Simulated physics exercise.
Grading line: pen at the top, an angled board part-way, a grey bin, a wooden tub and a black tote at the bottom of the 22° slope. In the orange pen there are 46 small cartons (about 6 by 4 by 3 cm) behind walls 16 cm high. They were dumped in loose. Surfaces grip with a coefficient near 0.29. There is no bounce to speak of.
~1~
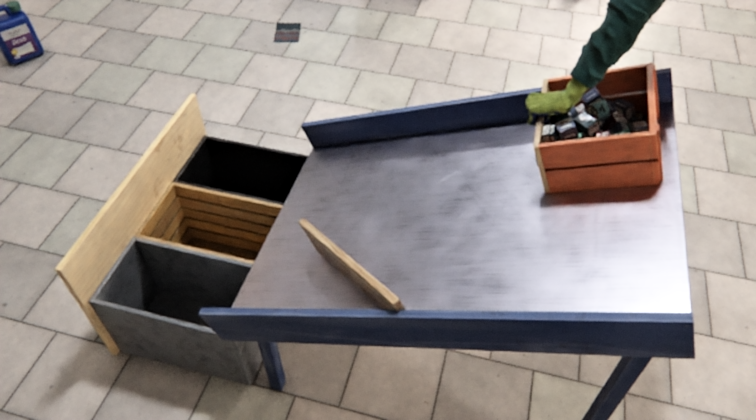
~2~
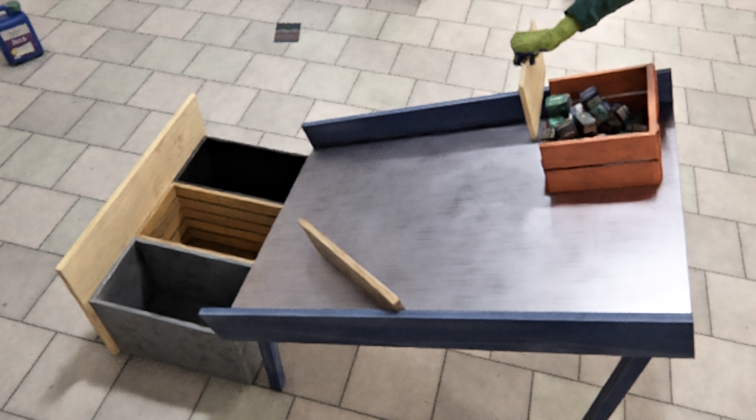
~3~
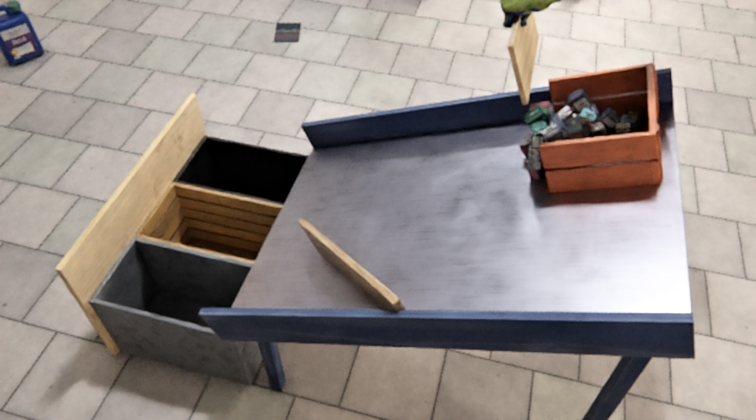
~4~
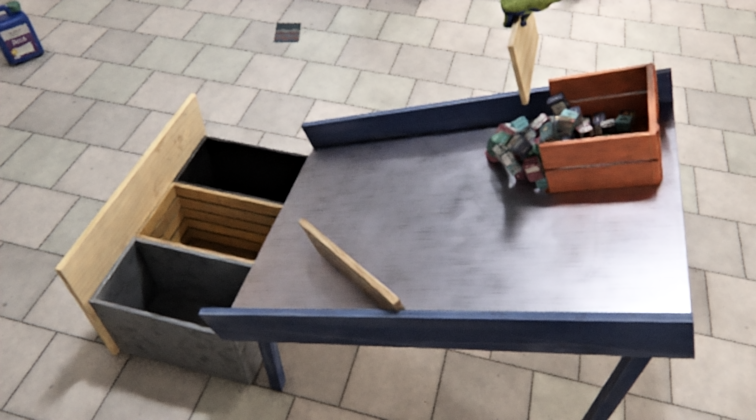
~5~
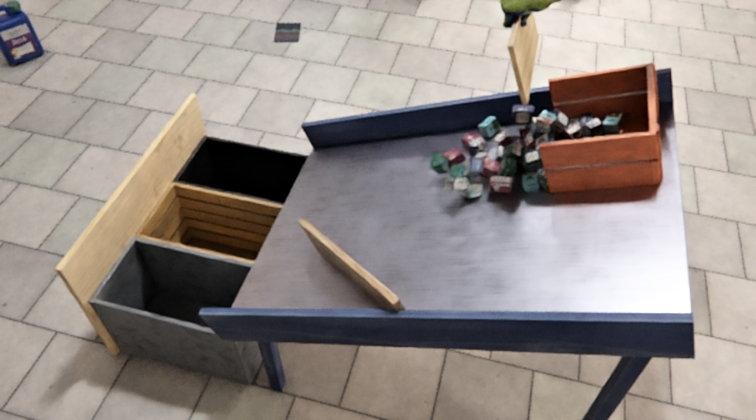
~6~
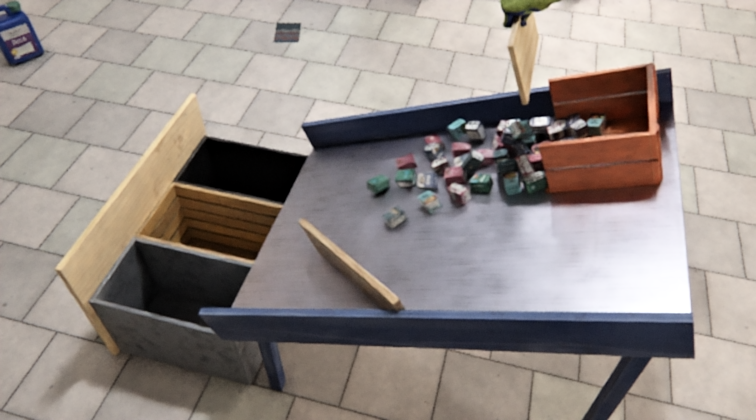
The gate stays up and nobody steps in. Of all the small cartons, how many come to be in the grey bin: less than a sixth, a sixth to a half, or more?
Less than a sixth of the small cartons end in the grey bin.
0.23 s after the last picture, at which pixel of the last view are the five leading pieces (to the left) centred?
Near (311, 192).
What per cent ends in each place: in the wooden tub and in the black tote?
About 25 and 75 per cent.
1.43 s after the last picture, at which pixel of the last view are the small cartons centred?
Near (225, 217).
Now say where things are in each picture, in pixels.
In the first picture (we follow the rim corner now nearest the camera), orange pen at (650, 133); grey bin at (231, 336); nothing out yet.
In the second picture, orange pen at (650, 133).
In the third picture, orange pen at (650, 133); 8 out, the lowest carton at (530, 145).
In the fourth picture, orange pen at (650, 133); 18 out, the lowest carton at (497, 152).
In the fifth picture, orange pen at (650, 133); 26 out, the lowest carton at (453, 158).
In the sixth picture, orange pen at (650, 133); grey bin at (231, 336); 34 out, the lowest carton at (379, 184).
Then, 0.23 s after the last picture, 3 still in the orange pen, 42 on the slope and 1 in the air.
Then, 0.51 s after the last picture, 3 in the wooden tub, 7 in the black tote, 31 on the slope and 5 in the air.
Then, 0.92 s after the last picture, 8 in the wooden tub, 21 in the black tote, 13 on the slope and 4 in the air.
Outcome (1.43 s after the last picture), 12 in the wooden tub and 34 in the black tote. Asked share, 0 of 46, 0 per cent.
